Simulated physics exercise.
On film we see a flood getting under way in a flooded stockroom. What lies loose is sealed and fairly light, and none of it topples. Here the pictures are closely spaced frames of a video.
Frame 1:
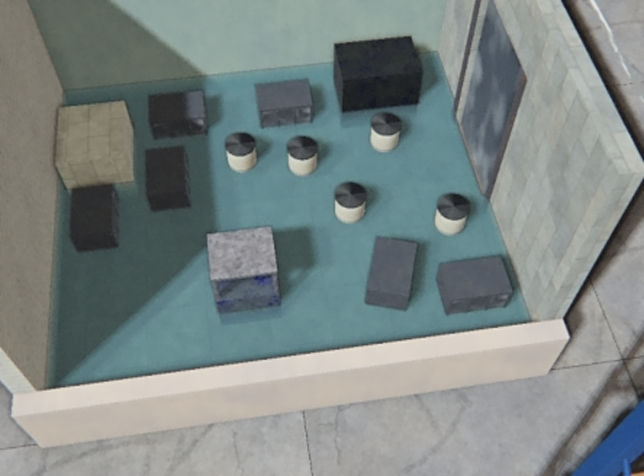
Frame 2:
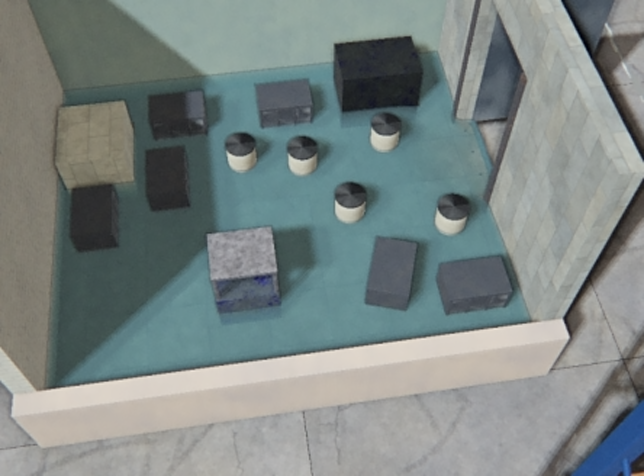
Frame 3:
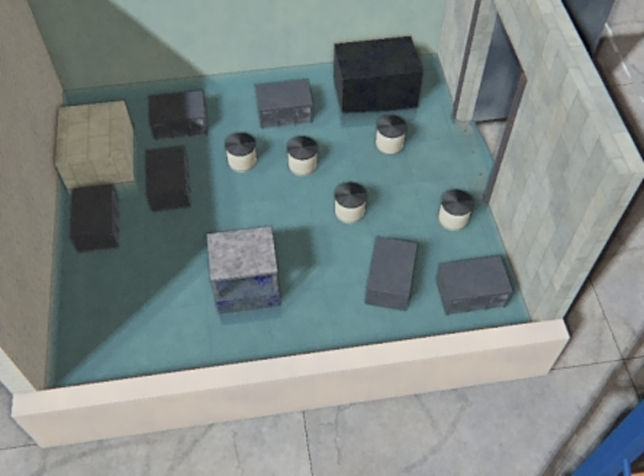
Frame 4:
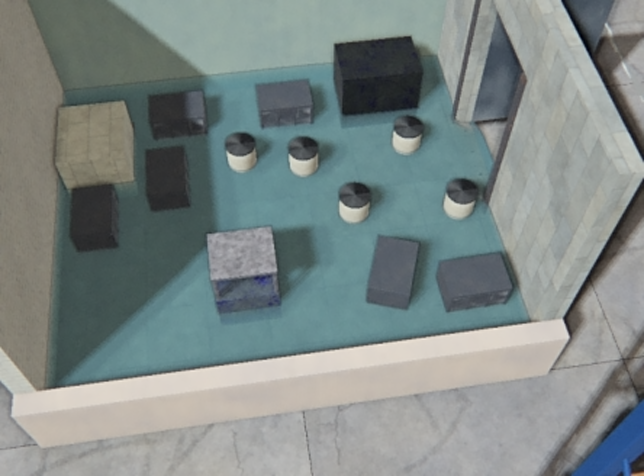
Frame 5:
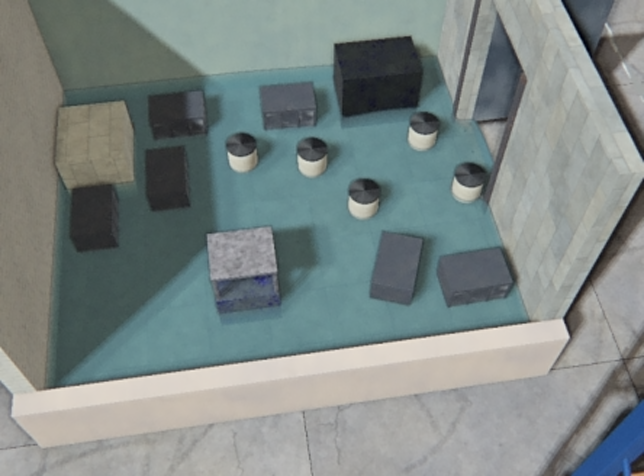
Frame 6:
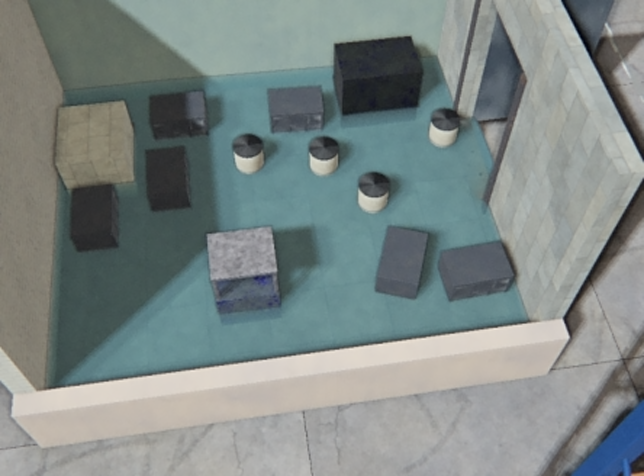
A door panel opens at right, then the round pails drift right across teal water.
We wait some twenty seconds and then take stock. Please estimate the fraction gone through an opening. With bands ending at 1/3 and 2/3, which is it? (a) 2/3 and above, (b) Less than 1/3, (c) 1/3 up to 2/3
Answer: A.
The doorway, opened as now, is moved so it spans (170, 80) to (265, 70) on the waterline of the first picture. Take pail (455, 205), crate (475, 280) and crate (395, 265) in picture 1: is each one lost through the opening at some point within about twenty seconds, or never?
Remains, remains, remains.
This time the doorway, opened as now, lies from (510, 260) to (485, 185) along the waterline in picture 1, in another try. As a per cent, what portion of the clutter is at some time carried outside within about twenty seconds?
Result: 70 per cent.
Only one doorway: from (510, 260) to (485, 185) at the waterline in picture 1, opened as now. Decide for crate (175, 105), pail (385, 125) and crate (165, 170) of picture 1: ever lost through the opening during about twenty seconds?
Sequentially: Remains indoors, leaves the room, remains indoors.
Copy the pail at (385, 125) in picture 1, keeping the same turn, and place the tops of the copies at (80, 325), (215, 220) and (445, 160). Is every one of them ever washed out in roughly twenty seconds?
In order: Never leaves, leaves the room, leaves the room.
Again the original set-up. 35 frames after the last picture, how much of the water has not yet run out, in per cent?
I'd put it near 46 per cent.
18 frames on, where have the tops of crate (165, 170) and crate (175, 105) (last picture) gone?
Approximately (245, 158) for the first and (241, 112) for the second.
A moment on, 2 of 11 are out; 9 afloat.
Next, 7 of 11 are out; 4 afloat.
Later, 8 of 11 are out; 3 afloat.
In the end, 9 of 11 are out; 2 afloat.
